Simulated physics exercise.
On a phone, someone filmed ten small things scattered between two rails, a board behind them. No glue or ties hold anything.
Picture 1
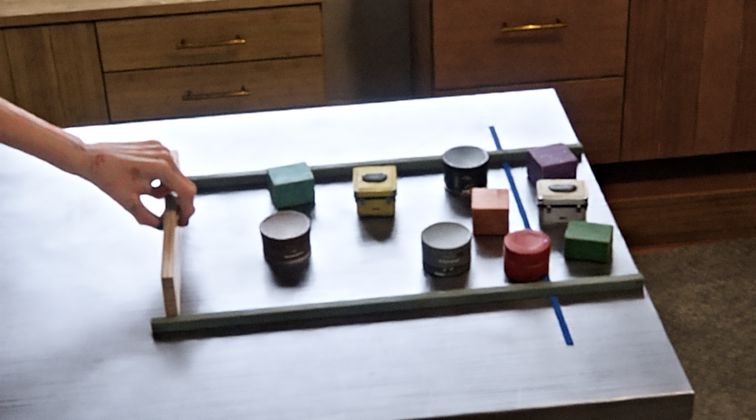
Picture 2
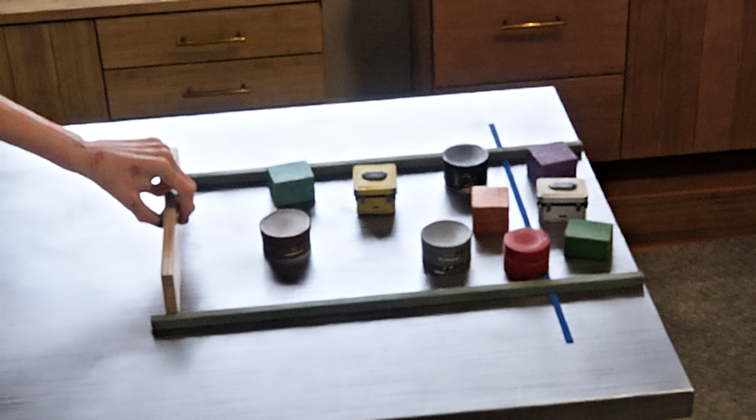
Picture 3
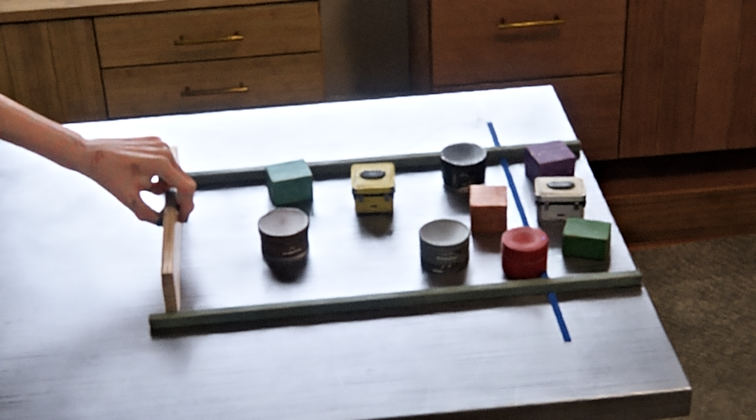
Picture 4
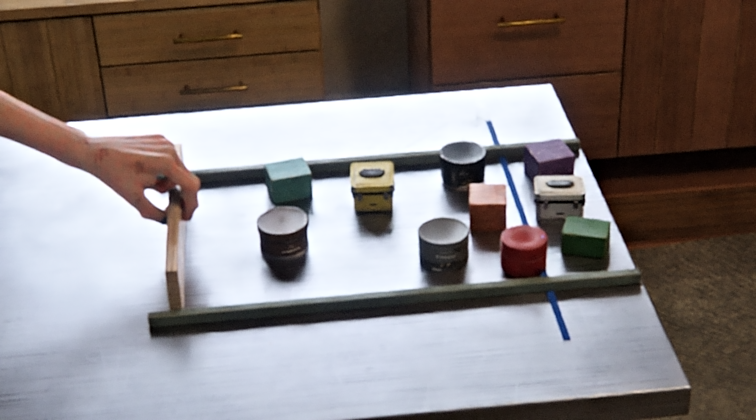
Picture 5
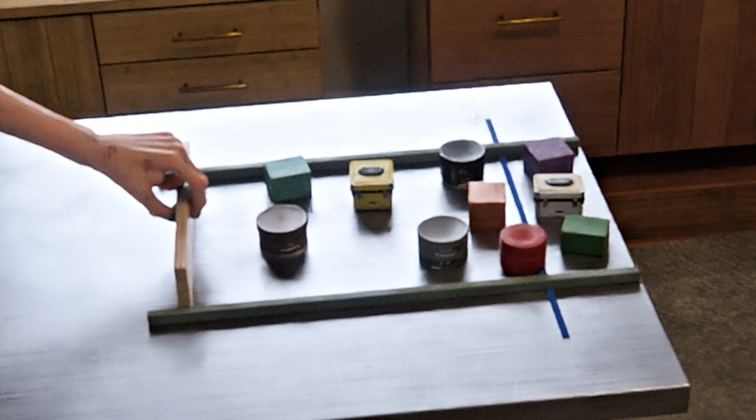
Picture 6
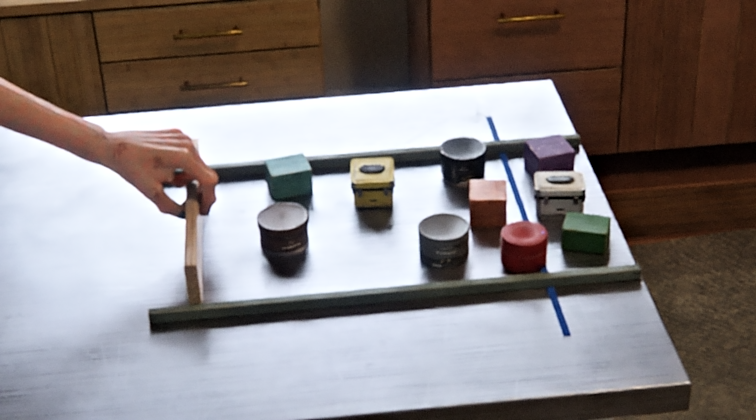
In this clip, a hand grips an upright wooden board at the left end of two rails and moves it slightly to the right, while the scattered blocks, pots and small cases between the rails stay essentially still.
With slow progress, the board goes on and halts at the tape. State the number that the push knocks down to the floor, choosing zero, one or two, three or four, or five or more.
The edge claims one or two.
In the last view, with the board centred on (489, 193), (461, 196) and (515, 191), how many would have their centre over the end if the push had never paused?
The numbers past the end are 0, 0 and 2.
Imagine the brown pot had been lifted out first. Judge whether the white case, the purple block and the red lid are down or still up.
The white case remains - the purple block ends up below - the red lid remains.
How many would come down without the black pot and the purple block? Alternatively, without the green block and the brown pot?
Tally of falls: 1 for the first try, 1 for the second.
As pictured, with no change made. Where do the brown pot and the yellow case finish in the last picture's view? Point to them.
Okay, so first (551, 208), and next (540, 180).
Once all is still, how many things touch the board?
It touches 4.
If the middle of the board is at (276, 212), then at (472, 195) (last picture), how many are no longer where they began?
By then 2, and later 9.
Soon after, none off yet; green block at rest near (586, 233); purple block at rest near (549, 159); white case at rest near (560, 195).
At rest, the number that fall off is one or two; fallen, white case and purple block.
